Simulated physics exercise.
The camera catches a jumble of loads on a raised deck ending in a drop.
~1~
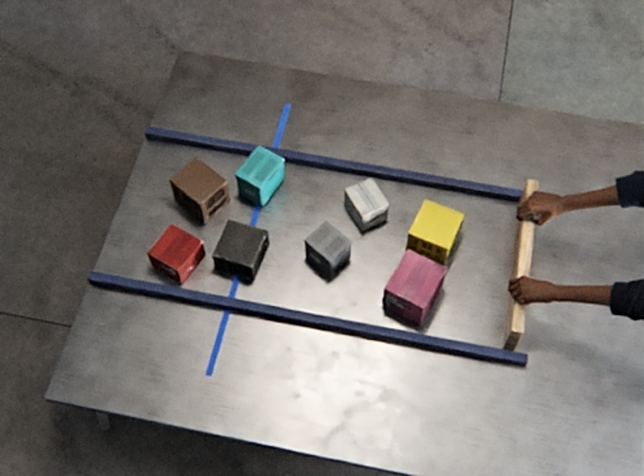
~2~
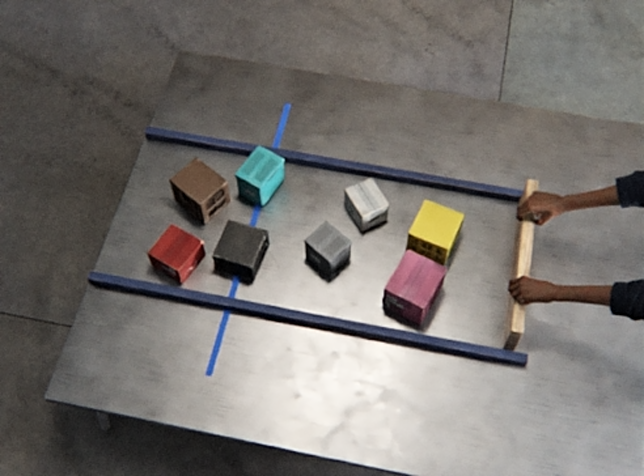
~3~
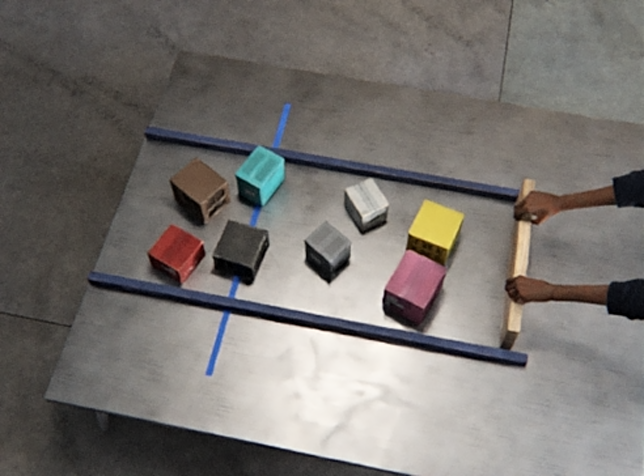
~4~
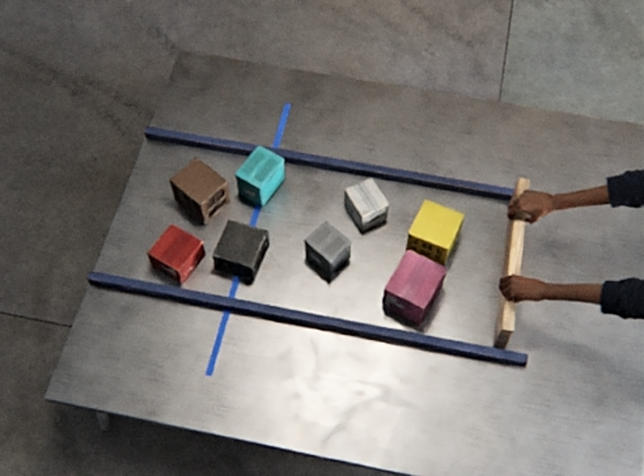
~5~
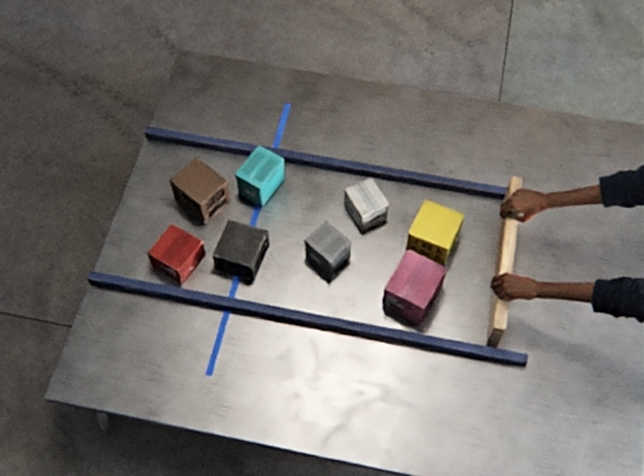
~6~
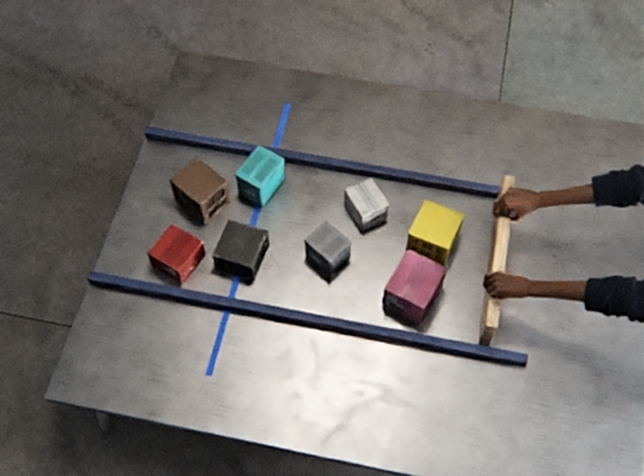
A wooden plank held upright by two hands slides slightly left between two dark rails on a metal table, while the brown, red, turquoise, black, grey, white, yellow and pink blocks ahead of it stay still.
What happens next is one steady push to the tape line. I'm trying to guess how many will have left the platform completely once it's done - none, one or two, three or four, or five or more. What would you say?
The count that fall off is none at all.
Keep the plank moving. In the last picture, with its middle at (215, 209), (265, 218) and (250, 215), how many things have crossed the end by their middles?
Taking the places in turn, the counts are 1, 0 and 0.
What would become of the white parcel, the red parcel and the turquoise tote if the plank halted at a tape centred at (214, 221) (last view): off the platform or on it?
The white parcel remains in place; as for the red parcel, it does not stay; and the turquoise tote remains in place.
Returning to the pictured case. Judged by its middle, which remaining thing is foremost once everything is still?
Foremost, the red parcel.
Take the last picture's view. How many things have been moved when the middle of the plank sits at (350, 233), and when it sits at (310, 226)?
Respectively 4 and 7.
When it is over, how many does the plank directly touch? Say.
The count in contact is 3.
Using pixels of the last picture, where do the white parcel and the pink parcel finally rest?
Going in order: First (251, 161), then (218, 256).
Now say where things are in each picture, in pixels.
Red parcel (177, 254); brown crate (201, 191); turquoise tote (261, 177); plank (521, 264); tape (252, 227), in the first picture.
Brown crate (201, 191); black crate (241, 250), in the second picture.
Turquoise tote (261, 177); pink parcel (414, 287), in the third picture.
Red parcel (177, 254); grey tote (328, 249), in the fourth picture.
Brown crate (201, 191); white parcel (366, 205), in the fifth picture.
Red parcel (177, 254); brown crate (201, 191); turquoise tote (261, 177); plank (497, 259); tape (252, 227), in the sixth picture.
Soon after, none off yet; red parcel at rest near (177, 254); brown crate at rest near (201, 191); turquoise tote at rest near (261, 177).
At rest, the number that fall off is zero.
